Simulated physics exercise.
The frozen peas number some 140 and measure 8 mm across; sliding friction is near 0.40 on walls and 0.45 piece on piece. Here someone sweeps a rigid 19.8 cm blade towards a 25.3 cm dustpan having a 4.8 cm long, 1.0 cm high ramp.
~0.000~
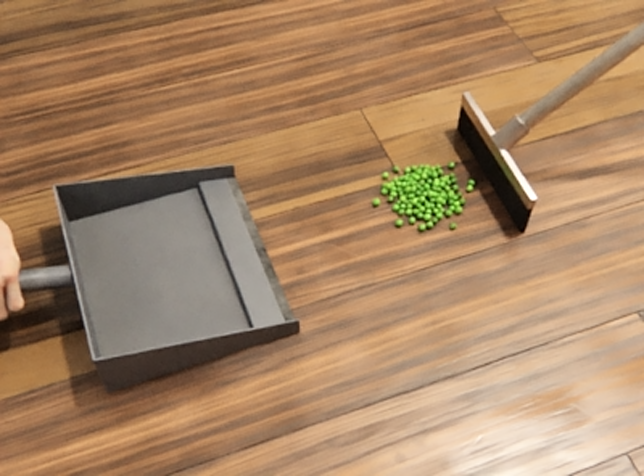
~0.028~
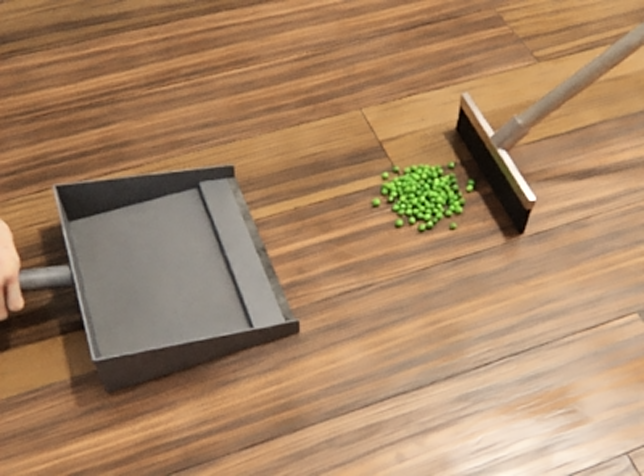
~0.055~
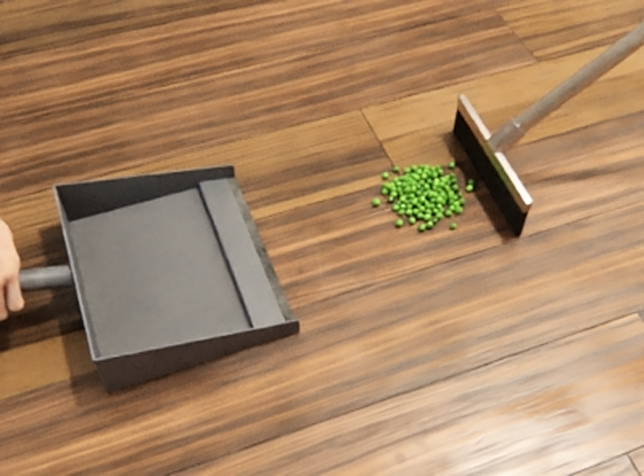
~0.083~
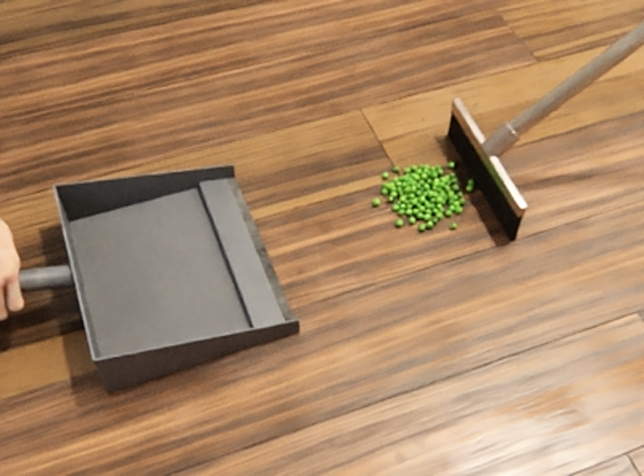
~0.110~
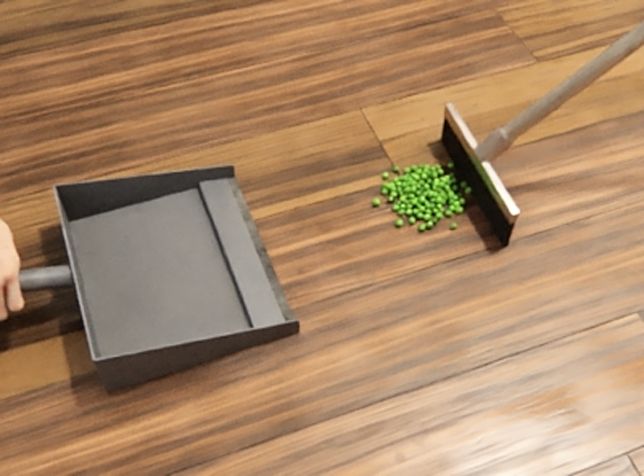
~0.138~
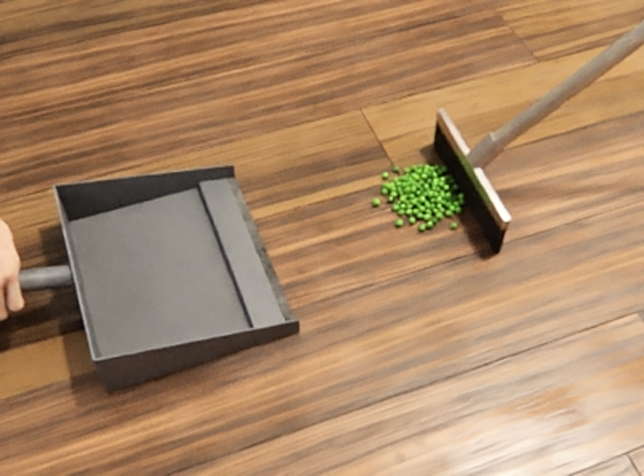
A rigid blade on a pole slides left across the wooden floor into green peas.
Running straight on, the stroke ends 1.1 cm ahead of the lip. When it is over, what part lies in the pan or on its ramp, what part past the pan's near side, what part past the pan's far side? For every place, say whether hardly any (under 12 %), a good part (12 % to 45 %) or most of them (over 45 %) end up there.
Pan: A good part; near side: Hardly any; far side: Hardly any.
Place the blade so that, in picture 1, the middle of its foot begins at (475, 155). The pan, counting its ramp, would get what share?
About 35 per cent.
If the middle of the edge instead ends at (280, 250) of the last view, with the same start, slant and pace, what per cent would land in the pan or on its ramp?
That would come to near 50 percent.
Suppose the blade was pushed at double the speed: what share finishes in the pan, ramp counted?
About 35 per cent.
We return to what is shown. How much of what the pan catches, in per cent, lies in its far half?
About 10 %.
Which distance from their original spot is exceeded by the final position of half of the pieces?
That distance is close to 22 cm.
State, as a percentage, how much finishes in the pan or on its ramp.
Roughly 25 per cent.
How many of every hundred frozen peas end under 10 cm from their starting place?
Near 0 per cent.
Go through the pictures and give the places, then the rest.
The first frame shows blade from (531, 203) to (465, 101), moved 0.0 cm, 0 of the pieces shifted so far; middle of the pieces at (425, 193); pan at (162, 279).
The second frame shows blade from (529, 204) to (464, 102), moved 0.2 cm, 0 of the pieces shifted so far; middle of the pieces at (425, 193).
The third frame shows blade from (526, 207) to (461, 104), moved 0.8 cm, 0 of the pieces shifted so far; middle of the pieces at (425, 193).
The fourth frame shows blade from (520, 211) to (456, 107), moved 1.9 cm, 0 of the pieces shifted so far; middle of the pieces at (425, 193).
The fifth frame shows blade from (513, 217) to (449, 112), moved 3.3 cm, 1 of the pieces shifted so far; middle of the pieces at (425, 193).
The sixth frame shows blade from (504, 224) to (441, 117), moved 4.9 cm, 8 of the pieces shifted so far; middle of the pieces at (425, 193); pan at (162, 279). The blade's pace is about 0.55 m/s, heading 21 degrees towards the viewer's side.
After 0.38 s, middle of the blade 15 cm from the lip; 0 % over the lip, far side 0 %, near side 0 %.
After 0.55 s, middle of the blade 6 cm from the lip; 0 % over the lip, far side 0 %, near side 5 %.
After 0.83 s, middle of the blade 2 cm from the lip; 30 % over the lip, far side 5 %, near side 5 %.
In the end, at 1.5 s, pan 25 %, near side 5 %, far side 5 %, in front of the lip or behind the blade 65 %.
